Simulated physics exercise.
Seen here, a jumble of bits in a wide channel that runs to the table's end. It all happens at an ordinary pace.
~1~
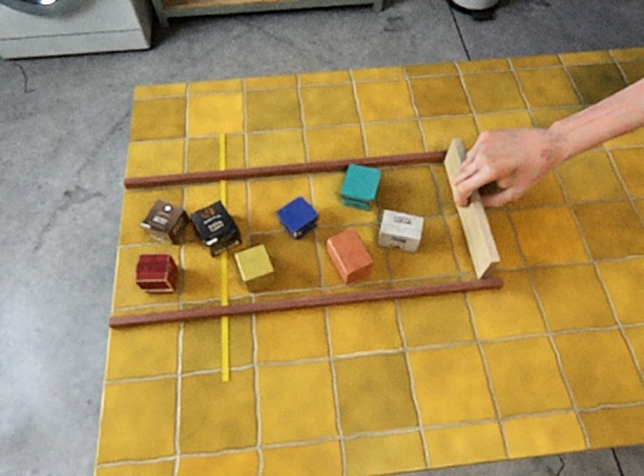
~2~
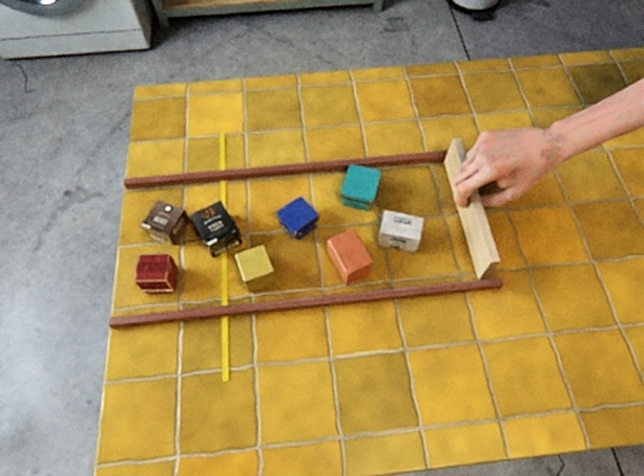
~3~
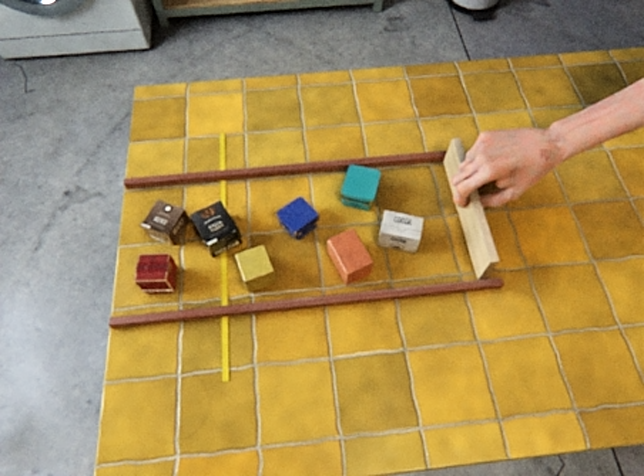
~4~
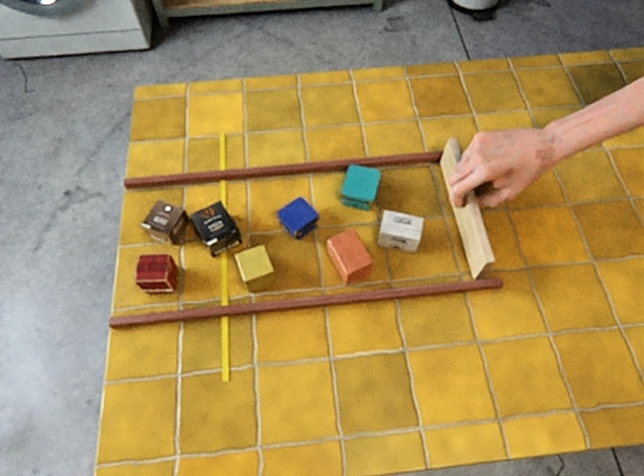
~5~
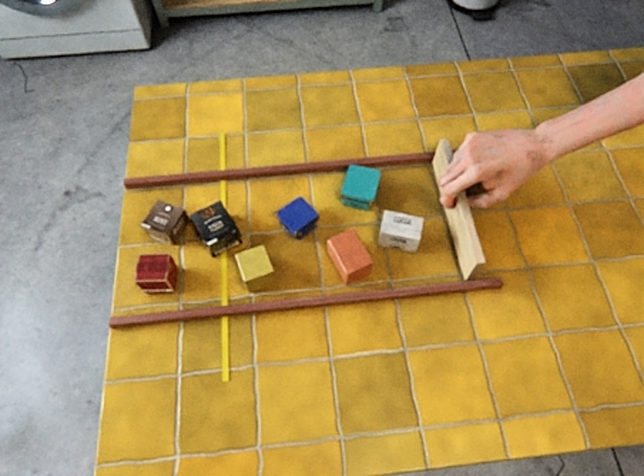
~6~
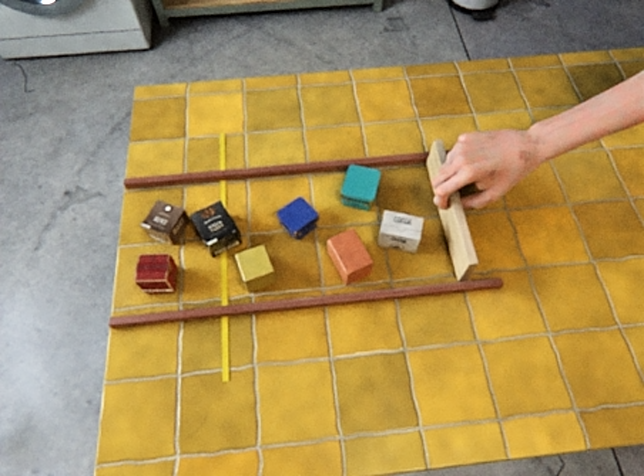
On a yellow tiled tabletop, a hand holds a wooden board upright at the right end of a channel between two reddish-brown rails, with several coloured blocks and boxes lying inside. The board stays nearly still at first, then the hand slides it slightly left, while the scattered pieces remain in place.
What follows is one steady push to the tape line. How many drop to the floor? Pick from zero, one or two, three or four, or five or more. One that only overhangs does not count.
In the end the number that fall off is zero.
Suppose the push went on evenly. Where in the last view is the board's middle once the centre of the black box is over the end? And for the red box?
Its middle is around (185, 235) and around (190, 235).
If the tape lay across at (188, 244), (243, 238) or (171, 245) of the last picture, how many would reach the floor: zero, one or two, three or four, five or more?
In that order: One to two; no fall at all; either three or four.
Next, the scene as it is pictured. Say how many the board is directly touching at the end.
The number is 3.
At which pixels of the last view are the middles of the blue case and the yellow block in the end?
The blue case at (171, 216), the yellow block at (177, 282).
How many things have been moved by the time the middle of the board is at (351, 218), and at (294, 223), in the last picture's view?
First 4, then 6.
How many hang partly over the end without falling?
1 of them.
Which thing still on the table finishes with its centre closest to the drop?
The brown box ends nearest.
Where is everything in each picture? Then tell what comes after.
The first picture shows red box (157, 274); brown box (166, 222); black box (217, 229); board (469, 206); tape (224, 240).
The second picture shows brown box (166, 223); orange block (350, 257).
The third picture shows black box (217, 229); yellow block (256, 269).
The fourth picture shows red box (157, 274); turquoise case (361, 188).
The fifth picture shows brown box (166, 223); blue case (298, 219).
The sixth picture shows red box (157, 274); brown box (166, 223); black box (217, 229); board (450, 208); tape (224, 240).
Early on, none off yet; red box at rest near (157, 274); brown box at rest near (166, 223); black box at rest near (217, 229).
Finally, the number that fall off is zero.
